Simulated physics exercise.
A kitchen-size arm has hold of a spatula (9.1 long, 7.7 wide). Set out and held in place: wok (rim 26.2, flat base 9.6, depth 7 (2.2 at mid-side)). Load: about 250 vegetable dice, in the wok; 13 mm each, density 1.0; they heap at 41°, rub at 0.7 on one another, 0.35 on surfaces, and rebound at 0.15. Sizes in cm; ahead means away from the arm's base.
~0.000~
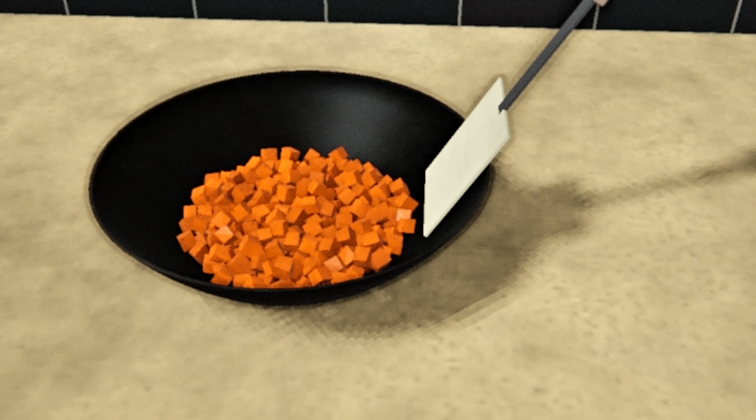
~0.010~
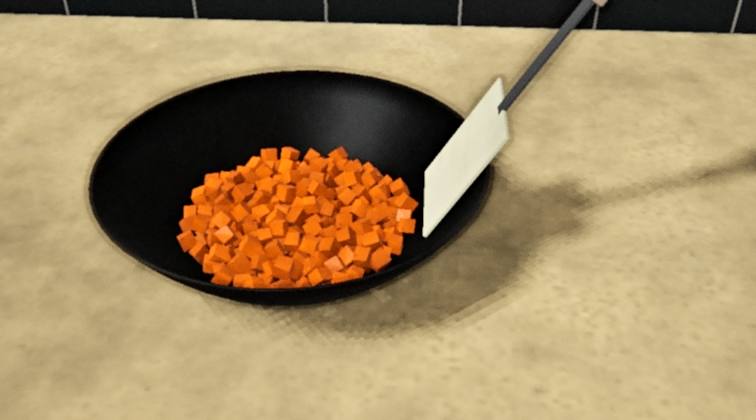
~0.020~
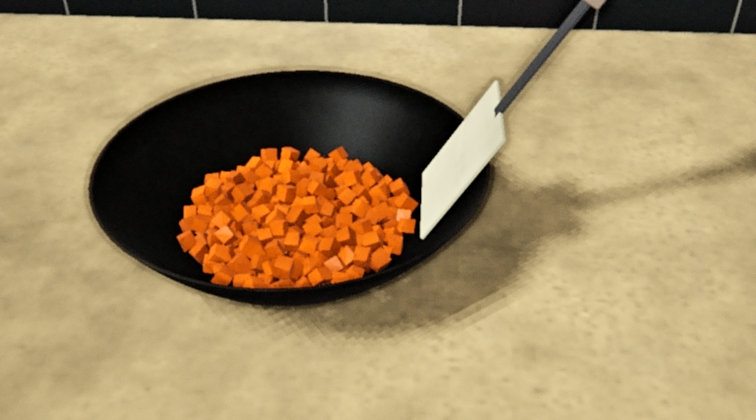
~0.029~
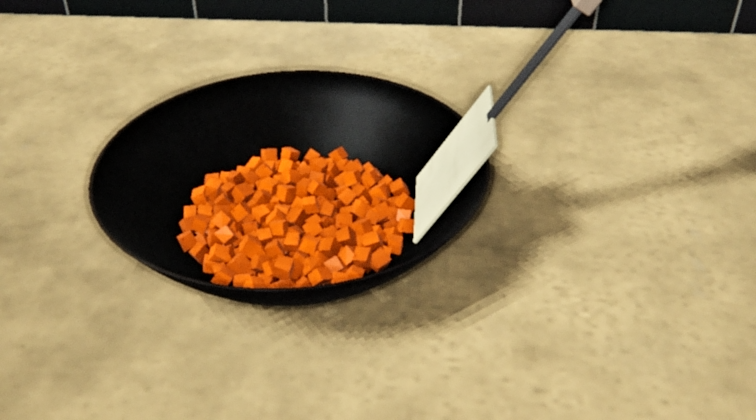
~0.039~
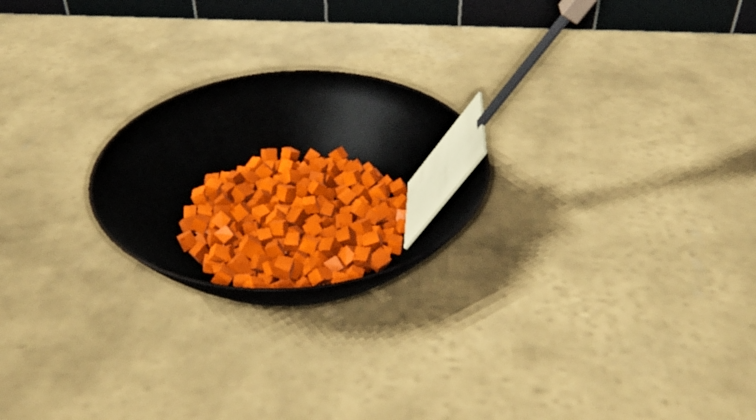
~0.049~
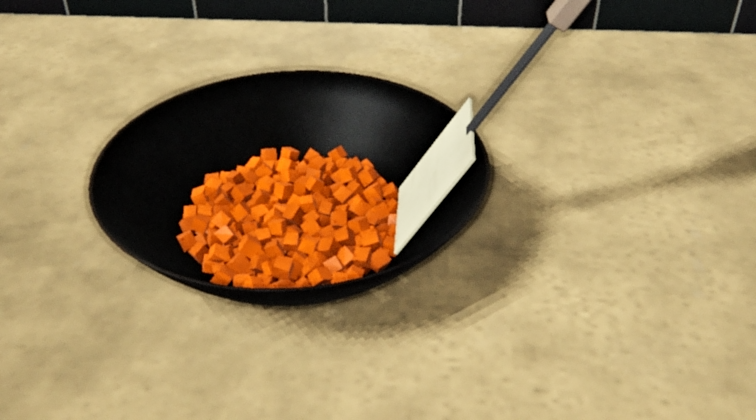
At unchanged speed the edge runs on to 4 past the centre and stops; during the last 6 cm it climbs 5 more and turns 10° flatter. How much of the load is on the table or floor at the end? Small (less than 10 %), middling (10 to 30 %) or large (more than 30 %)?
Share on the table or floor: Small (less than 10 %).
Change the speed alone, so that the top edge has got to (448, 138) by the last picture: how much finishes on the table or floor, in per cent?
Some 20 per cent.
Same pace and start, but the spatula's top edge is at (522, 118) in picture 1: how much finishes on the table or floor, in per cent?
About 0 per cent.
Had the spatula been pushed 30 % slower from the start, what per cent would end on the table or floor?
Then about 0 per cent.
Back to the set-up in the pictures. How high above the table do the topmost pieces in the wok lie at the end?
Some 8.0 cm.
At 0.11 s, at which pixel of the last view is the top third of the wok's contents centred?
Near (229, 194).
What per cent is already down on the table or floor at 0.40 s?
About 0 per cent.
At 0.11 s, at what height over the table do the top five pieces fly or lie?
Roughly 6 cm.
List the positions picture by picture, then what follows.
The first picture shows spatula top edge at (505, 106), sloping 59°; upper third of the load around (304, 213), from x 185 to 405, top at y 155; 251 in the wok.
The second picture shows spatula top edge at (504, 106), sloping 59°; upper third of the load around (304, 213), from x 185 to 405, top at y 155.
The third picture shows spatula top edge at (501, 109), sloping 59°; upper third of the load around (304, 213), from x 185 to 405, top at y 155.
The fourth picture shows spatula top edge at (493, 114), sloping 59°; upper third of the load around (304, 213), from x 185 to 405, top at y 155.
The fifth picture shows spatula top edge at (483, 121), sloping 59°; upper third of the load around (304, 212), from x 185 to 405, top at y 155.
The sixth picture shows spatula top edge at (472, 127), sloping 59°; upper third of the load around (297, 212), from x 185 to 395, top at y 155; 251 in the wok.
After 0.11 s, sloping 59°, highest piece 6 above the table; 251 in the wok.
After 0.17 s, sloping 55°, highest piece 8 above the table; 251 in the wok.
After 0.40 s, sloping 49°, highest piece 8 above the table; 250 in the wok, 1 on the table or floor.
After 1.45 s, sloping 49°, highest piece 8 above the table; 250 in the wok, 1 on the table or floor.
At rest, 250 in the wok, 1 on the table or floor. That is 0 % on the table or floor.
